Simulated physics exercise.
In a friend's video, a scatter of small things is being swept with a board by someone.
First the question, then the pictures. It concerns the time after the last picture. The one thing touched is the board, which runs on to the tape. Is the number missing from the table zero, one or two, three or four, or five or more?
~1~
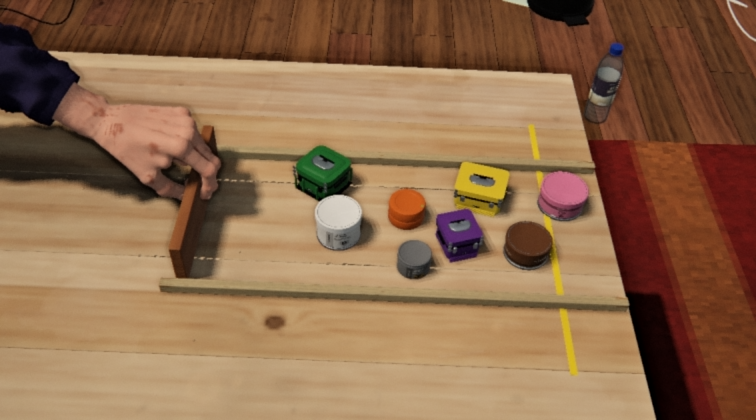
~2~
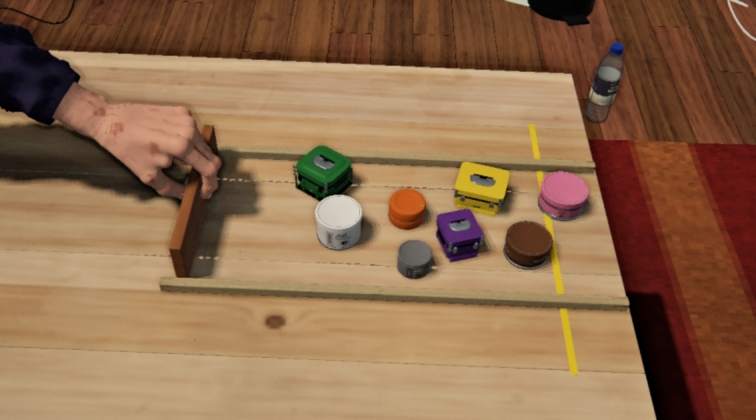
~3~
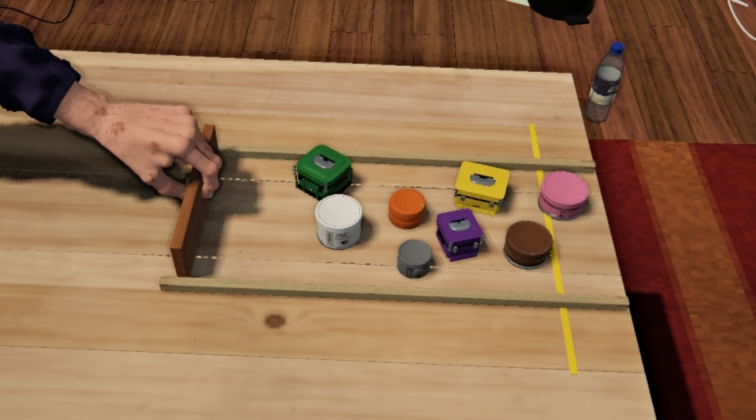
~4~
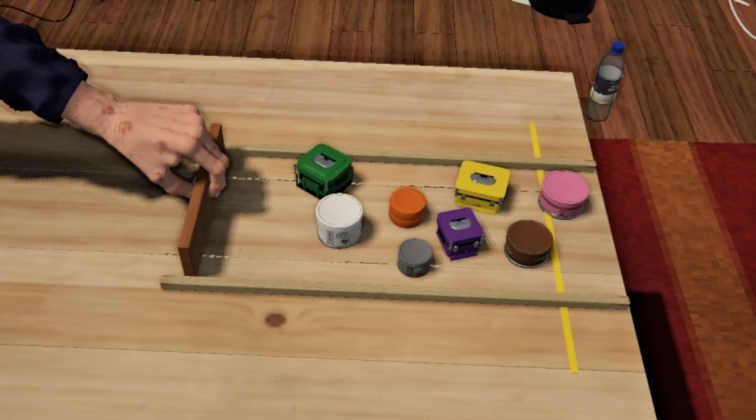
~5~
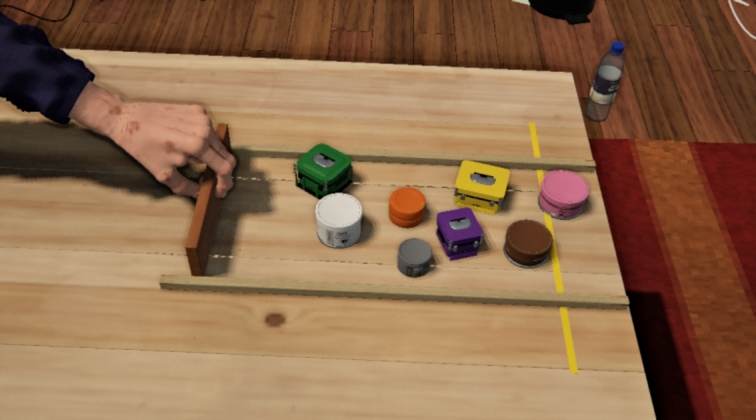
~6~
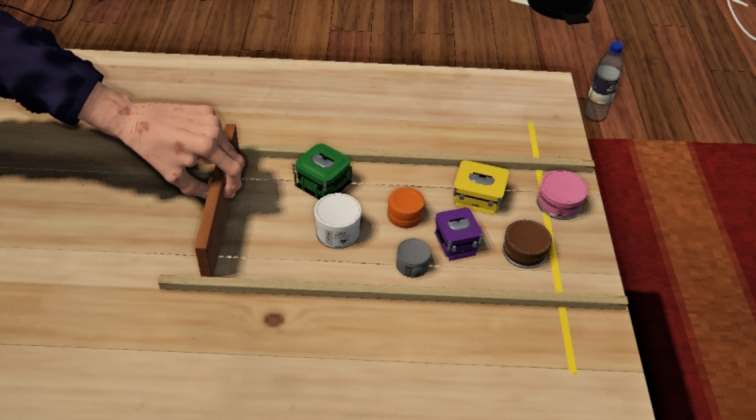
Looks like more than two but under five go over the edge.
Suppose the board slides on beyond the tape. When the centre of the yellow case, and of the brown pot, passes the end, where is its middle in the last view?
The yellow case puts it at (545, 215), the brown pot at (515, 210).
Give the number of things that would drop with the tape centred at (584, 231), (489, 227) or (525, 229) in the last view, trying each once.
So, one try after another, the floor gets 4, then 0, then 2.
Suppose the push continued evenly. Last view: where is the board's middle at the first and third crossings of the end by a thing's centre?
Earlier crossing: About (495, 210); later crossing: About (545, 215).
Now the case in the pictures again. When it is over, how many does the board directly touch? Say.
Result: 4 in all.
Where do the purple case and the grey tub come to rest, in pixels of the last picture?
First (614, 254), then (574, 268).
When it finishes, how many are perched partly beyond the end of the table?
Count: 1.
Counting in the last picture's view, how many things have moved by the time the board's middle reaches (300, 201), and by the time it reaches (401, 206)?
At the first spot 1, then 5.
Soon after, none off yet; pink pot at rest near (562, 195); brown pot at rest near (527, 244); yellow case at rest near (480, 188).
After that, none off yet; pink pot at rest near (562, 195); brown pot at rest near (527, 244); yellow case moving near (484, 188).
And then, none off yet; pink pot displaced about its own width near (613, 201); brown pot displaced well along near (607, 259); yellow case displaced well along near (565, 195).
In the end, the number that fall off is three or four; gone, yellow case, brown pot and pink pot.
